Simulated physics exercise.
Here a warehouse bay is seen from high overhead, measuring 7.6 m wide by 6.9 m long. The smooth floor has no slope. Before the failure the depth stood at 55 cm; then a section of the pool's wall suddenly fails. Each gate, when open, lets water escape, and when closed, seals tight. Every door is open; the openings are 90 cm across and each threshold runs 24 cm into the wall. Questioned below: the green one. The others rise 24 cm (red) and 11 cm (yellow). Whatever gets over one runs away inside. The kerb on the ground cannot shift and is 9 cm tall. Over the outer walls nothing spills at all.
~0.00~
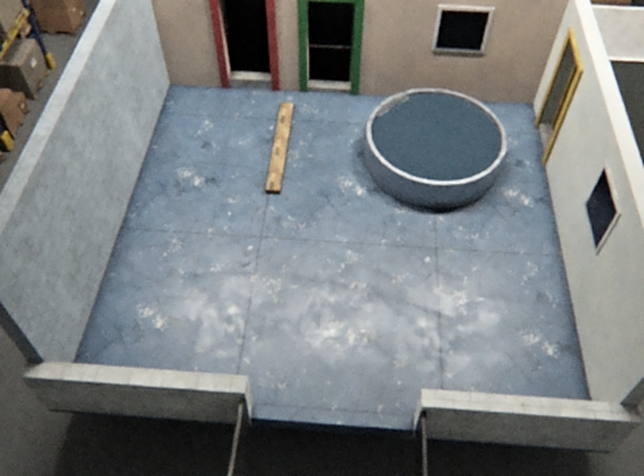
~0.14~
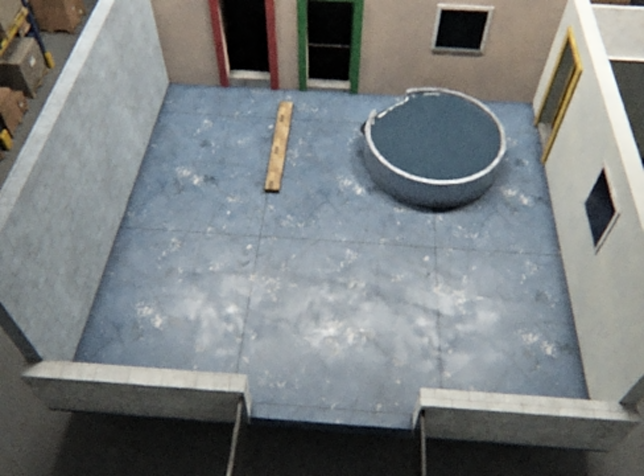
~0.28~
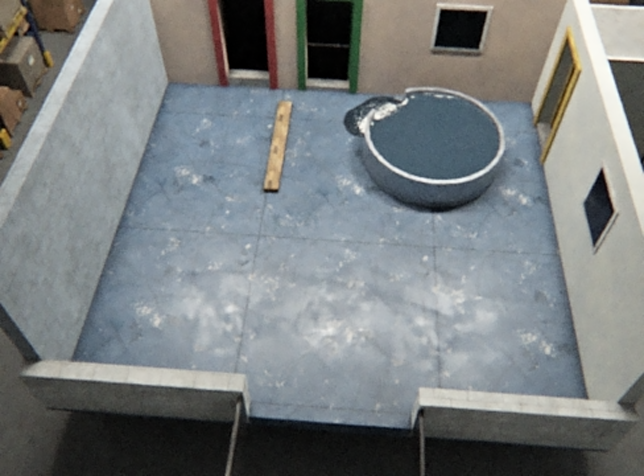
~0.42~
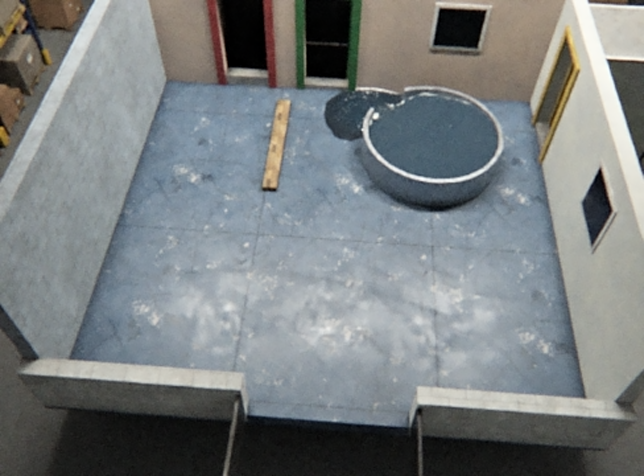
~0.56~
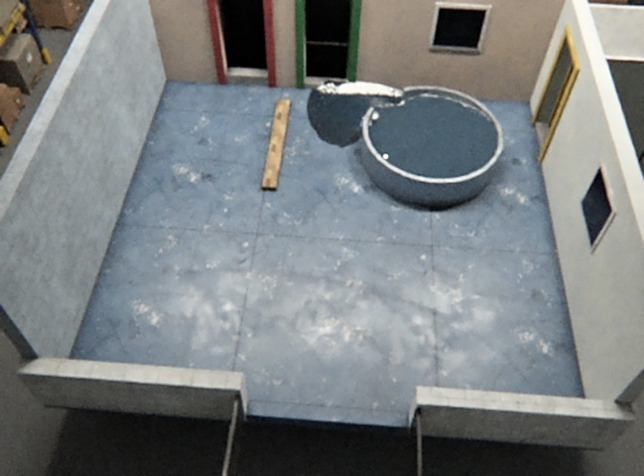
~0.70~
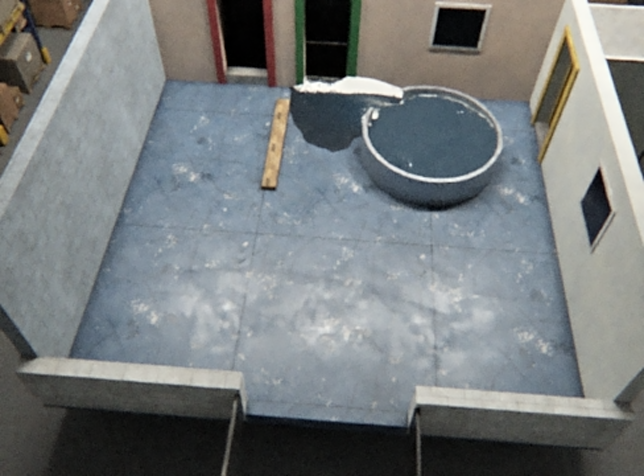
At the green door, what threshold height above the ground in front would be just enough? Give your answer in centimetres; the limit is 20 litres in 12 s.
19 cm.
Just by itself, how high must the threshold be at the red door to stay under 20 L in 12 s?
Roughly 8.5 cm at the red door.
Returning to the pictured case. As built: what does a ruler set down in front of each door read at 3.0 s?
Depths, in cm - red: 13, yellow: 6, green: 17.
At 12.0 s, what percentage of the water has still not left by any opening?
Remaining share: Around 92 %.
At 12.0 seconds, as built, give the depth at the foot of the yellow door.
It comes to about 3.0 centimetres deep.
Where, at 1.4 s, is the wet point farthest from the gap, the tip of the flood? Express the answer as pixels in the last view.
The farthest wet point is roughly at (192, 82) in the last view.
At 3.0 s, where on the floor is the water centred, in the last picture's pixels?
Look at about (369, 136) in the last view.
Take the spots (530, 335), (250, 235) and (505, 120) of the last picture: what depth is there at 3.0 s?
Depths of roughly 0 cm, 0 cm and 2 cm, in that order.
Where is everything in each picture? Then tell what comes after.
The first picture shows the pool at (436, 136) is whole and still, 55 cm deep; the green door at (330, 52) is dry.
In the second picture, water pours out on the far side and has run 0.3 m, to a hidden place; about 5 cm deep outside, 55 cm at the back.
In the third picture, the gap is on the far side, the front 0.7 m out at (352, 113); the back of the pool holds 55 cm.
In the fourth picture, the gap is on the far side, the front 1.2 m out at (346, 92); the back of the pool holds 55 cm.
In the fifth picture, water pours out on the far side and has run 1.6 m, to (317, 90); about 6 cm deep outside, 55 cm at the back.
In the sixth picture, the gap is on the far side, the front 2.0 m out at (294, 89); the back of the pool holds 55 cm; water is at the green door at (327, 49).
After 1.4 s water covers 10 % of the floor, deepest (36 cm) near (363, 98); 21 cm at the green door, 15 litres in over its 12 cm threshold.
After 3.0 s water covers 25 % of the floor, deepest (28 cm) near (162, 92); 17 cm at the green door, 59 litres in over its 12 cm threshold.
After 12.0 s water covers 100 % of the floor, deepest (10 cm) near (291, 106); 7 cm at the green door, 82 litres in over its 12 cm threshold.
At the green door as built, the water arrived by 0.6 s and peaked near 22 cm at 1.6 s.
Run again over the same 12 s with other heights there, 42 litres in over 15.5 cm, 11 litres over 20.5 cm. The limit of 20 litres is kept from about 19 cm up.
